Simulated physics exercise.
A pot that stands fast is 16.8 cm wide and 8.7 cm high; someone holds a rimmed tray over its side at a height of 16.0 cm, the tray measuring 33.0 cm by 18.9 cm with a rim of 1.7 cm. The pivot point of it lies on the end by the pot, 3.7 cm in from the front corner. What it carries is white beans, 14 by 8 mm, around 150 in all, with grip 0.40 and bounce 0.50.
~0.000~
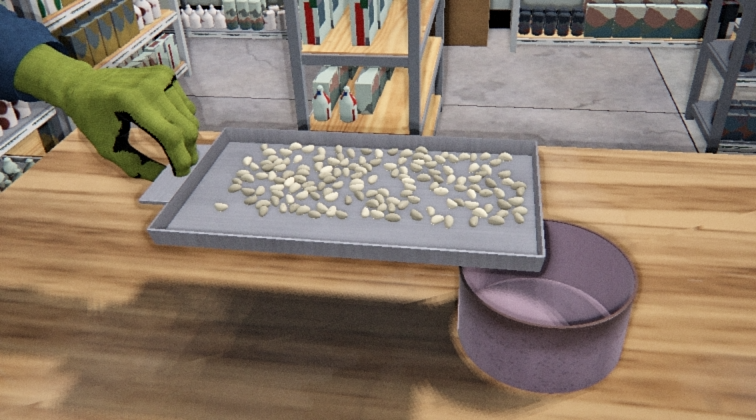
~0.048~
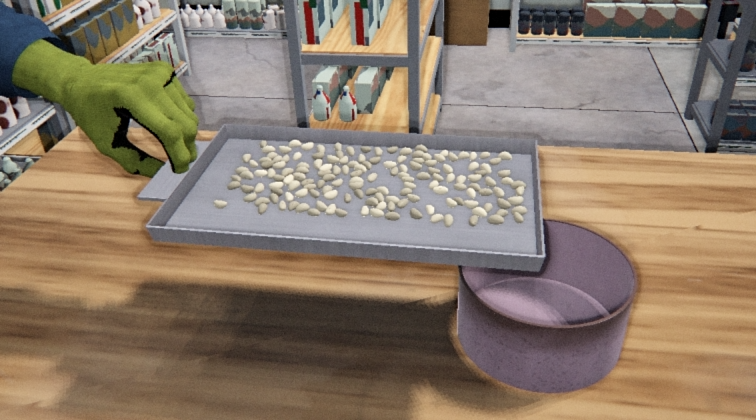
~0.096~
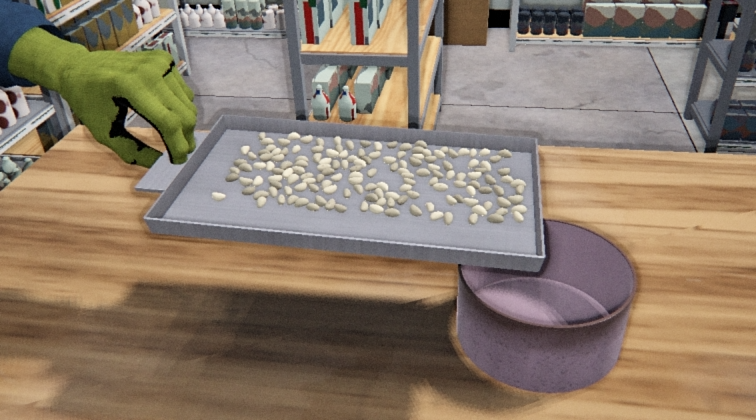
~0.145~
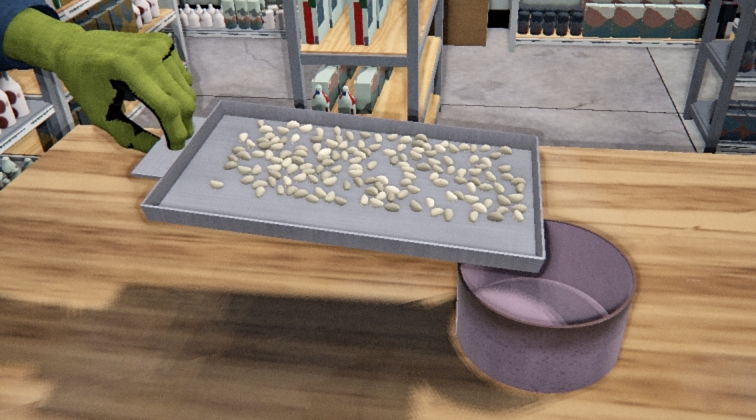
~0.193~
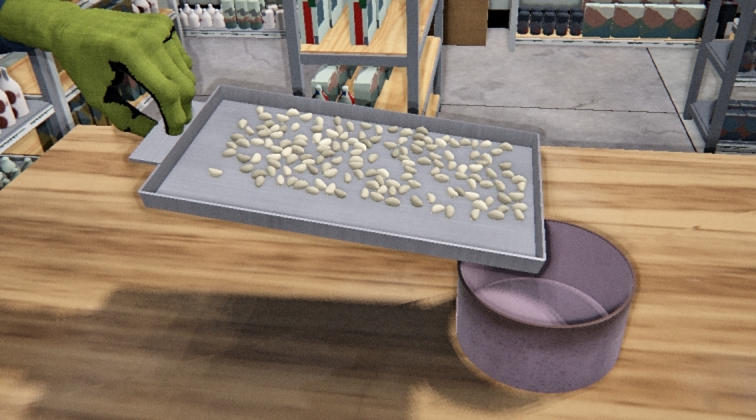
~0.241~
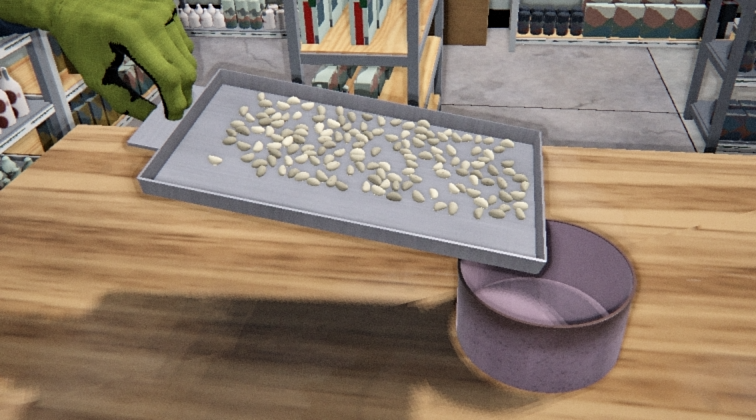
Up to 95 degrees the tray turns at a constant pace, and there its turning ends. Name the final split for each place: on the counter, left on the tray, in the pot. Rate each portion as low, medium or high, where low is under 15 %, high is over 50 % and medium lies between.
Counter high, tray low, pot medium.
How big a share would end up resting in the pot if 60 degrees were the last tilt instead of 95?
10 per cent.
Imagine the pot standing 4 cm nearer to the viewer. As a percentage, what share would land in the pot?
Near 90 per cent in that case.
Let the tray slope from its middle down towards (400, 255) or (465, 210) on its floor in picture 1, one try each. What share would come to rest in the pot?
Around 0 % for the first direction, around 70 % for the second.
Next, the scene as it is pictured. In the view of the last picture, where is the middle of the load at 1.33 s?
The middle of the load should be near (561, 236) then.
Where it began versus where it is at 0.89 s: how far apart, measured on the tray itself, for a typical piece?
15 cm.
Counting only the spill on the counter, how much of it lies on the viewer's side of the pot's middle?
Some 100 per cent.
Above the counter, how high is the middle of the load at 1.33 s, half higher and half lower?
I'd put it near 18 cm.
After 0.89 s, tilt 50 degrees; the tray holds 95 %, the pot 0 %.
After 1.33 s, tilt 77 degrees; the tray holds 65 %, the pot 5 %.
After 1.84 s, tilt 95 degrees; the tray holds 5 %, the pot 35 %.
At rest (2.8 s), counter 65 %, tray 0 %, pot 35 %.
